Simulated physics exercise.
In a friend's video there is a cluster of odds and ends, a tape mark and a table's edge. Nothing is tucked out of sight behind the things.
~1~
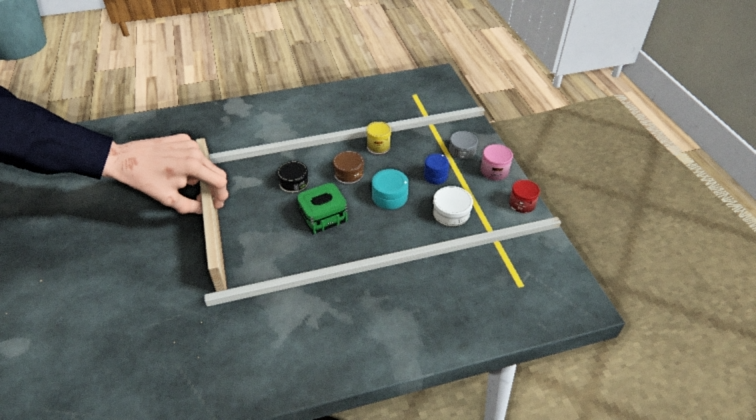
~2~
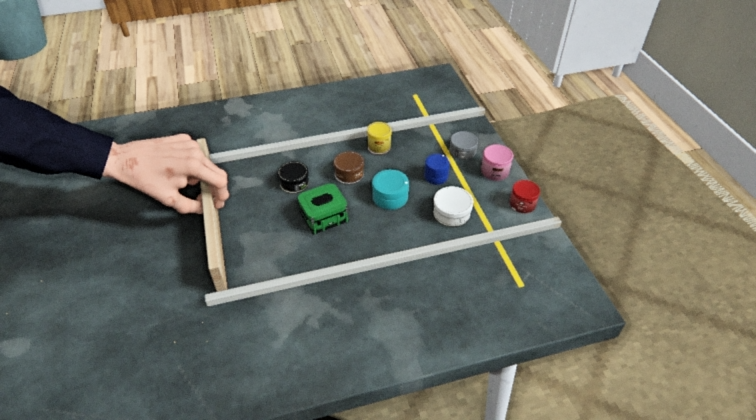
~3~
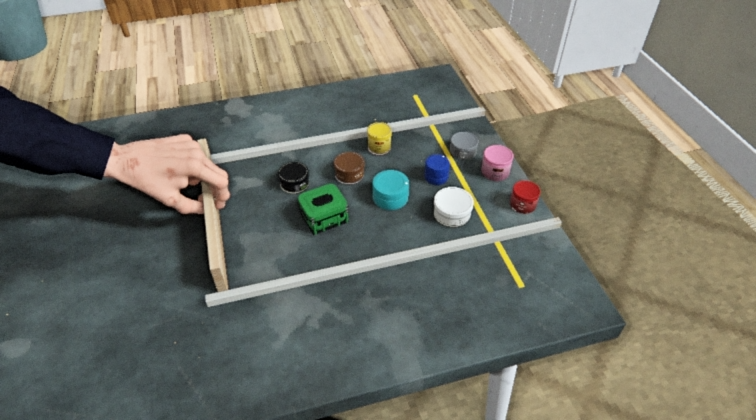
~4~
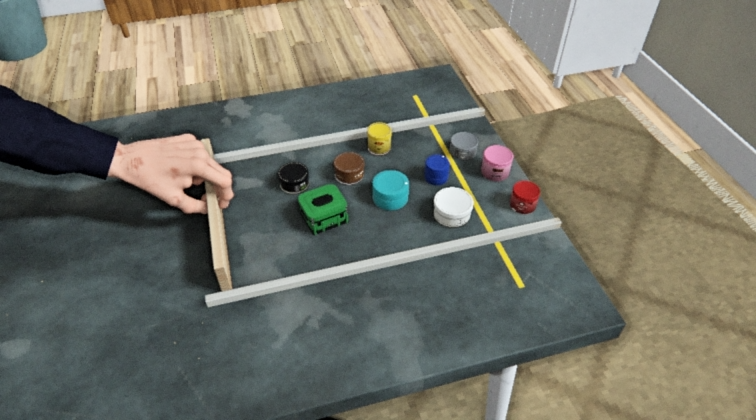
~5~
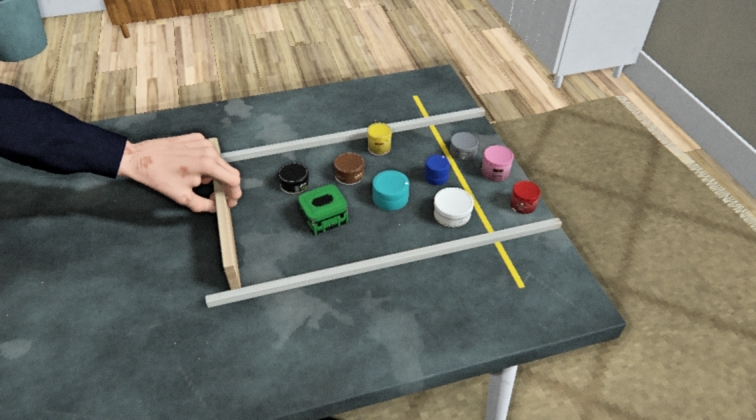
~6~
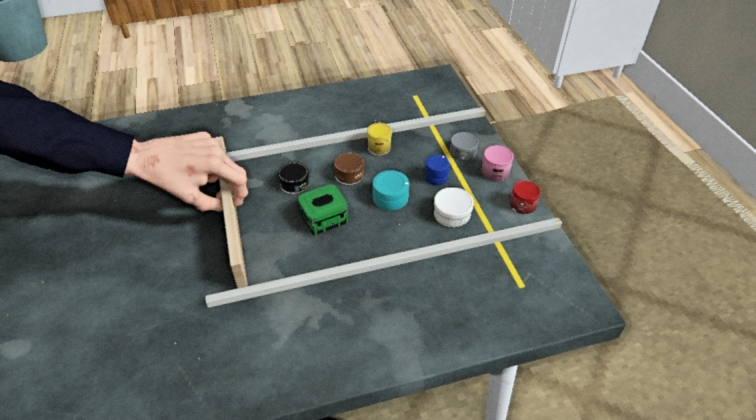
At the start, a hand holds a wooden board upright at the left end of two pale rails on a dark table, with colourful tubs and a green container between them and a yellow tape line to the right. The hand then slides the board slightly right, touching nothing, while the containers stay still.
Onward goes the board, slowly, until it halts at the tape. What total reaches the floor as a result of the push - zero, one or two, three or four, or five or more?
The total on the floor is one or two.
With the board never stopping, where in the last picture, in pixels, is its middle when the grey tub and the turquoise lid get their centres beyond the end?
The middle is at (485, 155) when it's the grey tub, and at (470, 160) when it's the turquoise lid.
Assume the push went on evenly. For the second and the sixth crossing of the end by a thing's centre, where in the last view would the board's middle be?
At (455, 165) for the second, at (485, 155) for the sixth.
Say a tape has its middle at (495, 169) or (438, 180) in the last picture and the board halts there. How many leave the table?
Respectively 6 and 0.
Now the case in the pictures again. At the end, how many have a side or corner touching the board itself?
It's 4 of them.
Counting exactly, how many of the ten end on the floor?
Taken together, the number is 2.
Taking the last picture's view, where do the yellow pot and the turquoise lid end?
Around (449, 127), then around (517, 168).
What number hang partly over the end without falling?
Things overhanging at the end: 2.
A little later, none off yet; red tub at rest near (525, 197); pink tub at rest near (497, 164); grey tub at rest near (464, 146).
Next, none off yet; red tub at rest near (525, 197); pink tub moving near (507, 163); grey tub shifted a little near (472, 140).
When it is over, the number that fall off is one or two; down, blue lid and pink tub.
